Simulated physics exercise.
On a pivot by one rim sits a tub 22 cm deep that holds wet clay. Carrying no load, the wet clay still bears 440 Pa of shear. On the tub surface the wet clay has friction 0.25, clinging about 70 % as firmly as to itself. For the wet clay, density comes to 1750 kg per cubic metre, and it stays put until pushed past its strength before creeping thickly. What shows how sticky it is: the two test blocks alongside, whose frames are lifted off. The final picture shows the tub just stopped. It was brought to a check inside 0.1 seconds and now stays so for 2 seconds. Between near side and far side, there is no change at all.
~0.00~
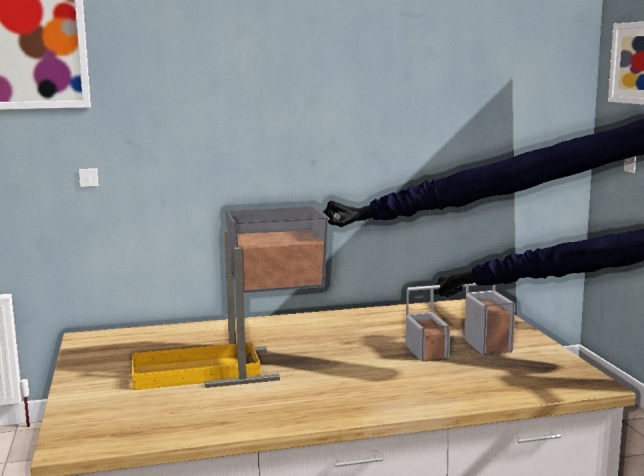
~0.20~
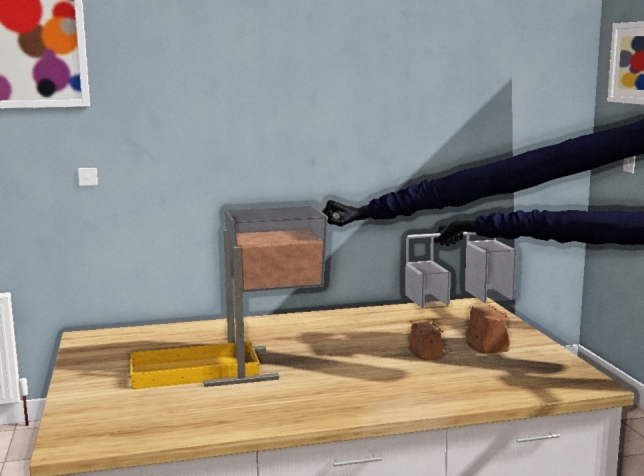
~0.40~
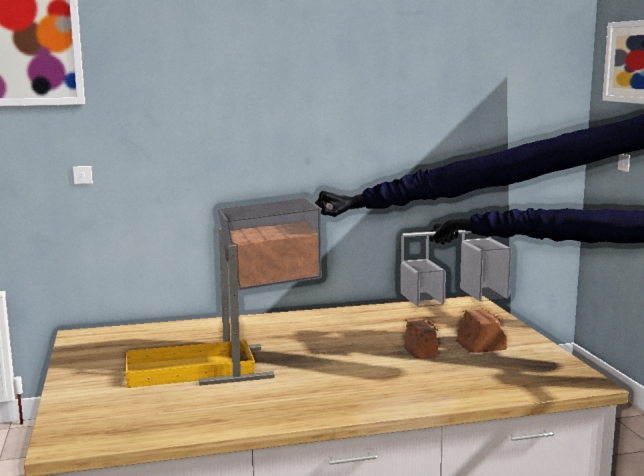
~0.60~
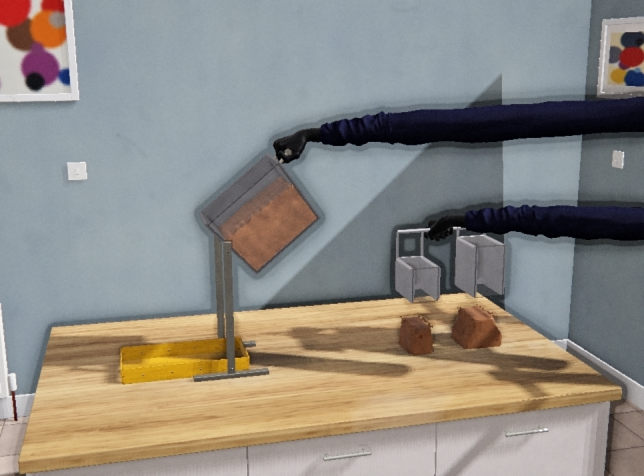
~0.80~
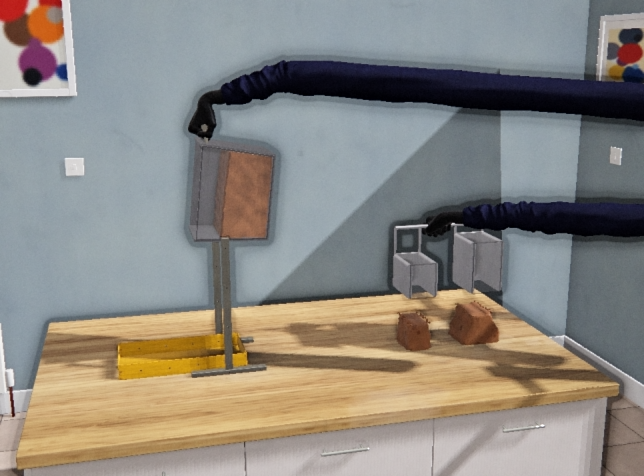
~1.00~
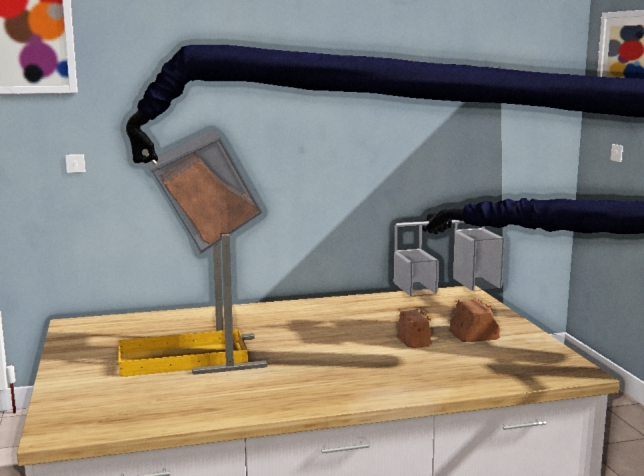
At first, one gloved hand holds the rim of a raised clear tub of brown clay while the other lifts two small open molds off two clay blocks, the larger of which slumps a little. Then the upper arm swings the tub leftward, up past upright and over above the yellow tray, the clay still inside.
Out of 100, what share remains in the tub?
0 out of 100.
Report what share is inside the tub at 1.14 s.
Around 30 per cent.
By 1.14 s, the tub is at 118 degrees and holds 31 %.
By 1.31 s, the tub is at 118 degrees and holds 5 %.
By 1.48 s, the tub is at 118 degrees and holds 0 %.
By 1.65 s, the tub is at 118 degrees and holds 0 %.
By 3.00 s, at the end, the tub is at 118 degrees and holds 0 %.
